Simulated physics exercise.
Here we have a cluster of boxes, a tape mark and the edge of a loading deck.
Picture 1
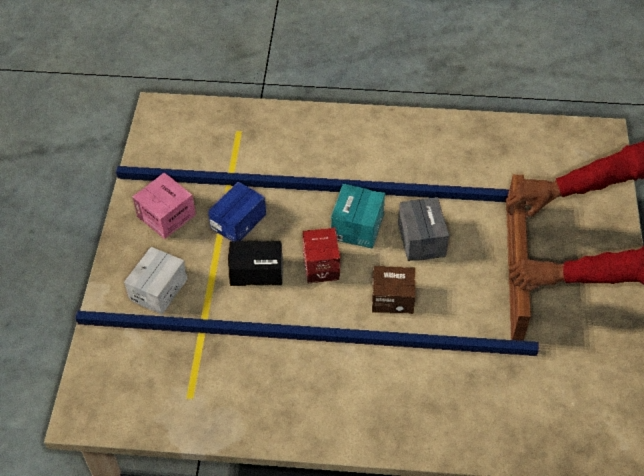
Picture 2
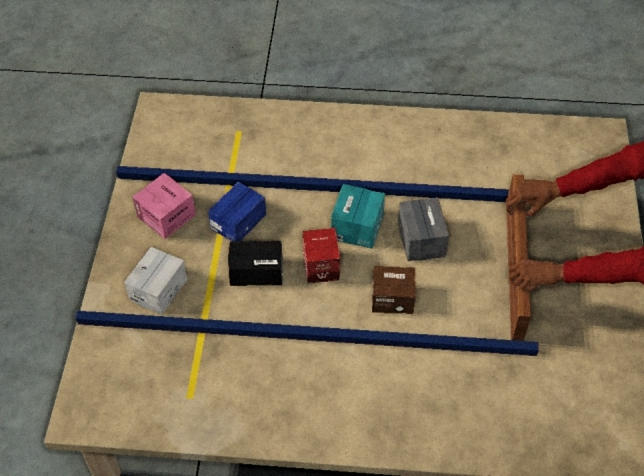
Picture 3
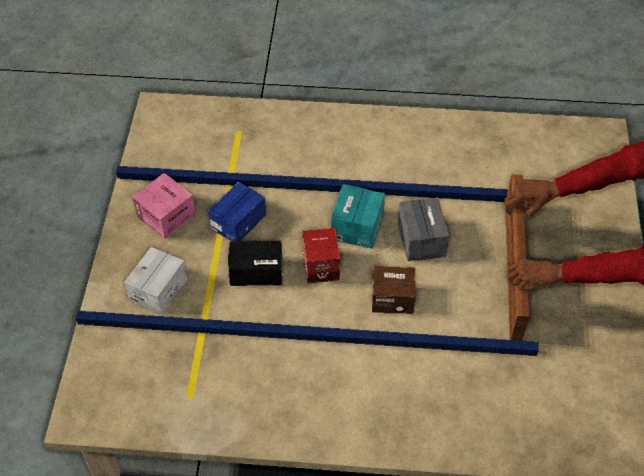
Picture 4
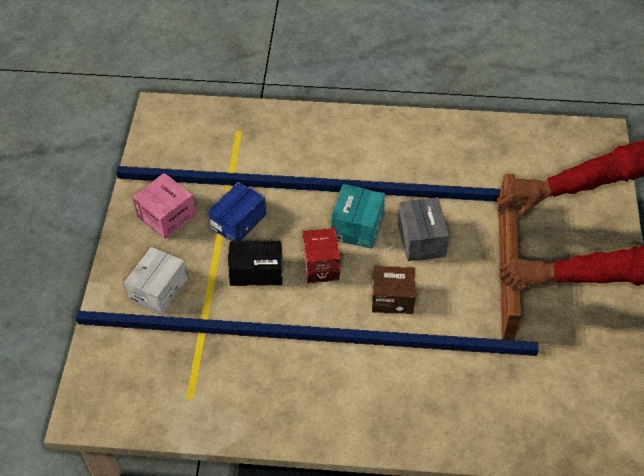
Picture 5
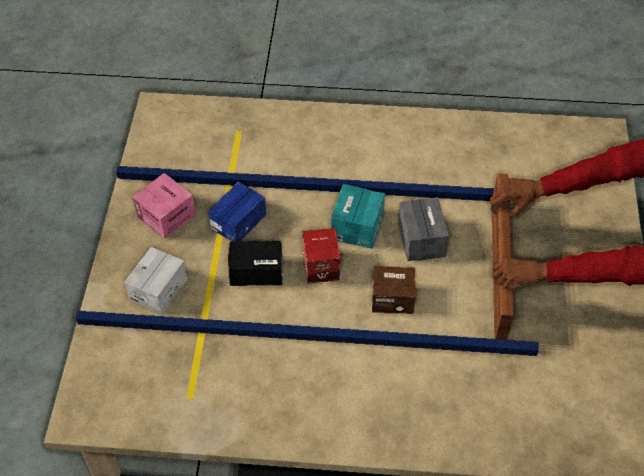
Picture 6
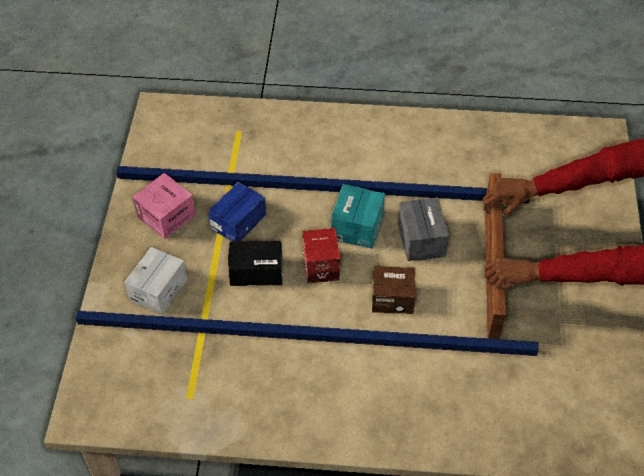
On a loading deck, two hands slide a plank slightly left toward several still boxes.
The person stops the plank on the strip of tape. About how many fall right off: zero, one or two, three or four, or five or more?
Outcome: The number that fall off is one or two.
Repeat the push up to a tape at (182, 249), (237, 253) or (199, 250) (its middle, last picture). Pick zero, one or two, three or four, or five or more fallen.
In that order: Either three or four; one to two; just one or two.
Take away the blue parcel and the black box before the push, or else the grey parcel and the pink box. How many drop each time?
Fallen: 0, and 0 in the other try.
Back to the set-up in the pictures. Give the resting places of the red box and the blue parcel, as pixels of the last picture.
Near (158, 242) and (121, 210).
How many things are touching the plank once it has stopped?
In contact: 2.
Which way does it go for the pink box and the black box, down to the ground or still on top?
The pink box tumbles off; the black box survives.
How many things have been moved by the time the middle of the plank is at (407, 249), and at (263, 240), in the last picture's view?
The counts are 3 and 8.
Early on, none off yet; pink box at rest near (164, 206); white parcel at rest near (157, 281); blue parcel at rest near (238, 213).
Finally, the number that fall off is one or two; lost, pink box.
